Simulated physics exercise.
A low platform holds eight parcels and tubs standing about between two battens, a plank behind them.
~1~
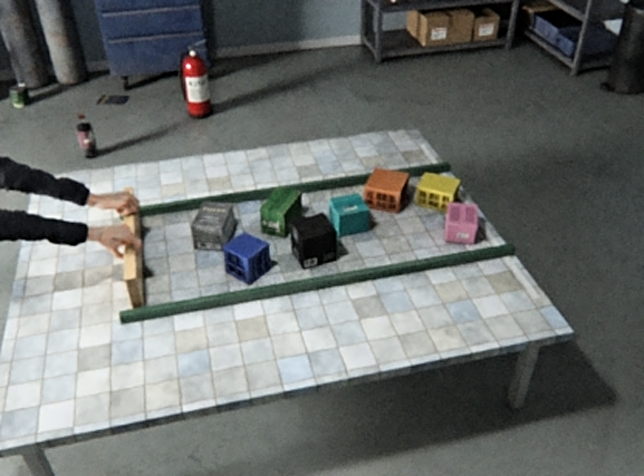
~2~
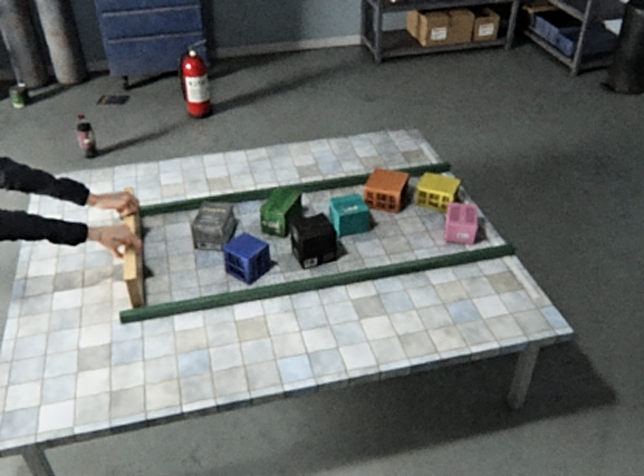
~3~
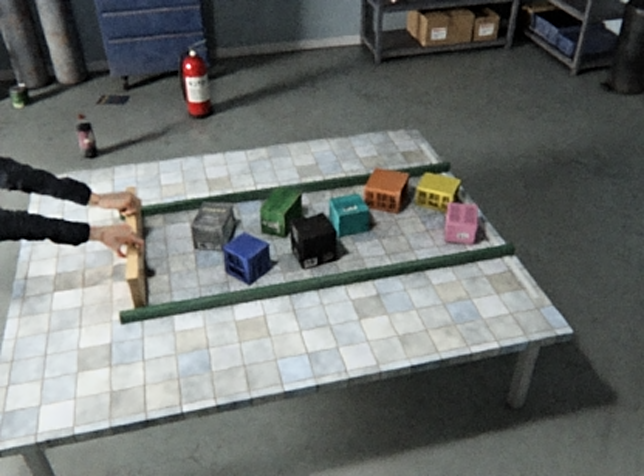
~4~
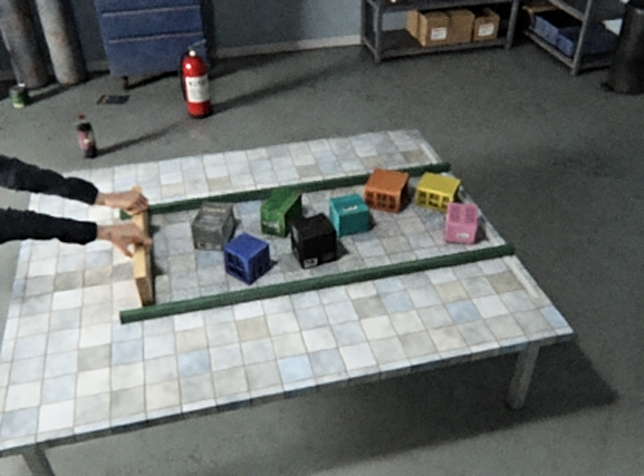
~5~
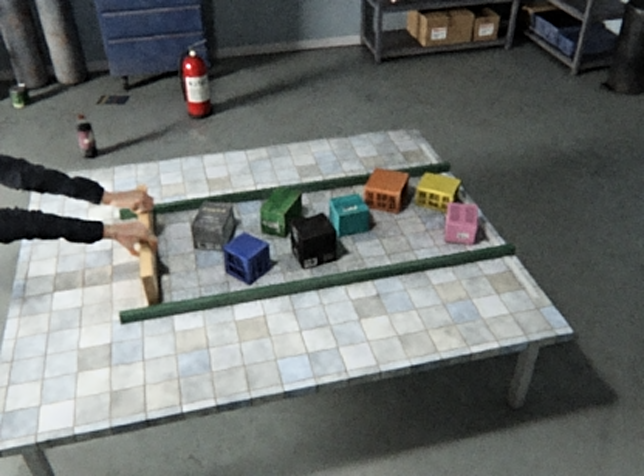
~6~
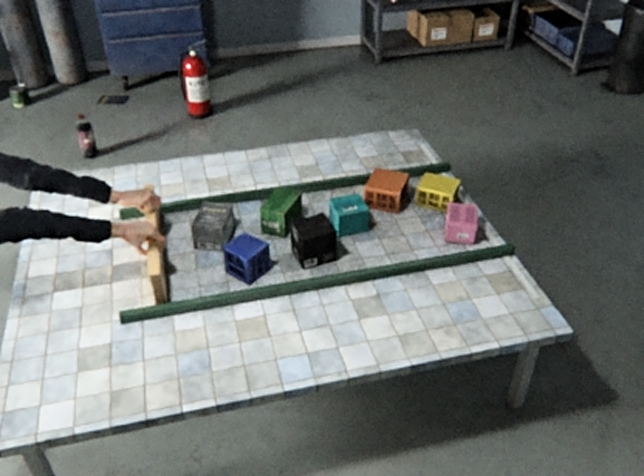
On a tiled low platform in a workshop-like room, eight coloured crates and boxes stand scattered between two green battens, while two dark-sleeved hands hold a wooden plank at the left end. The hands then push the plank slightly to the right, and the crates stay where they are.
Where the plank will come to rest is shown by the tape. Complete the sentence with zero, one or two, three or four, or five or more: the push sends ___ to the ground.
The push sends five or more to the ground.
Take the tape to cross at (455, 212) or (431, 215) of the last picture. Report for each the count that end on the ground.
6, then 4.
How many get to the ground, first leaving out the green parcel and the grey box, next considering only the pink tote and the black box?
That makes 6 fallen, then 6 fallen in the other try.
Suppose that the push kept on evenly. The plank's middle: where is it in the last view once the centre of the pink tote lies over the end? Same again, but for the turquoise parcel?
Around (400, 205) first and around (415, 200) second.
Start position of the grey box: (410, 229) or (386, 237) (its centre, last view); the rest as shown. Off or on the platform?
In order, it drops down; drops down.
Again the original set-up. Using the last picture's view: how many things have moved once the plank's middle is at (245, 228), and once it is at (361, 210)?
It comes to 3 for the first spot, 7 for the other.
A little later, none off yet; pink tote at rest near (461, 223); yellow crate at rest near (438, 193); orange crate at rest near (386, 190).
When it is over, the number that fall off is five or more; down, grey box, blue crate, green parcel, black box, turquoise parcel, orange crate, yellow crate and pink tote.
